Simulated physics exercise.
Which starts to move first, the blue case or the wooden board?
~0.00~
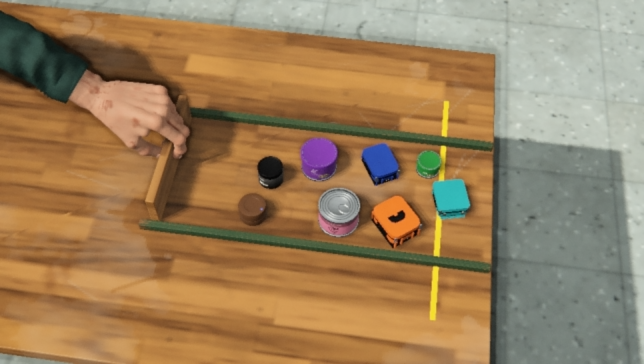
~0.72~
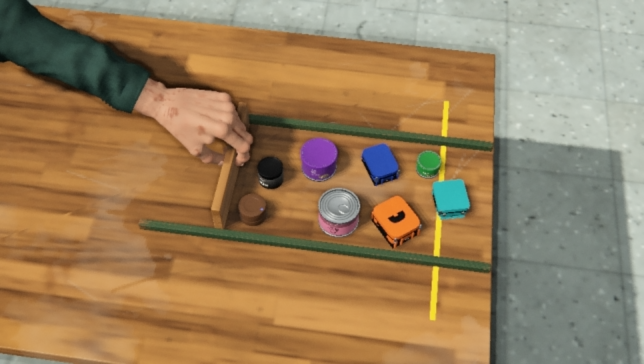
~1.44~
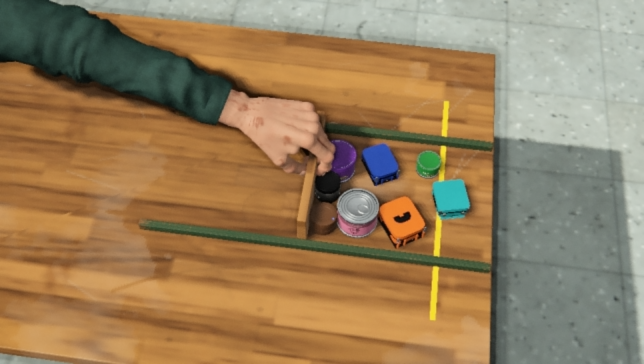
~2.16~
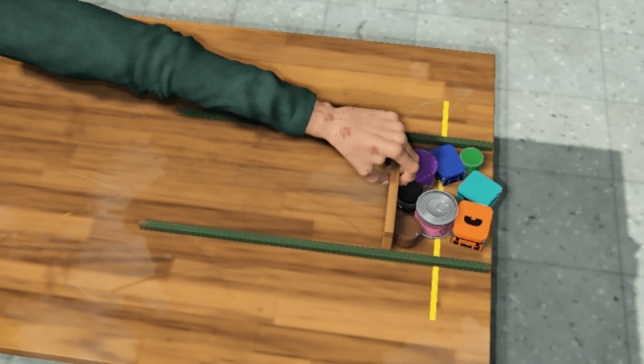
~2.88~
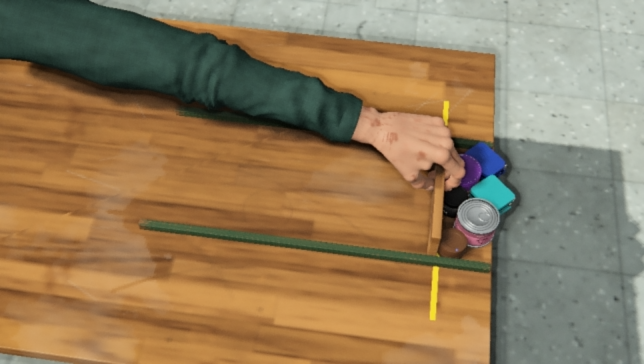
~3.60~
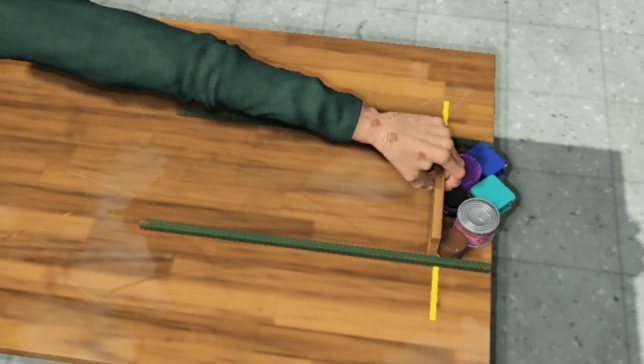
The wooden board starts to move first. The blue case stays where it is until the board has pushed well along the channel, and only then does it shift to the right.
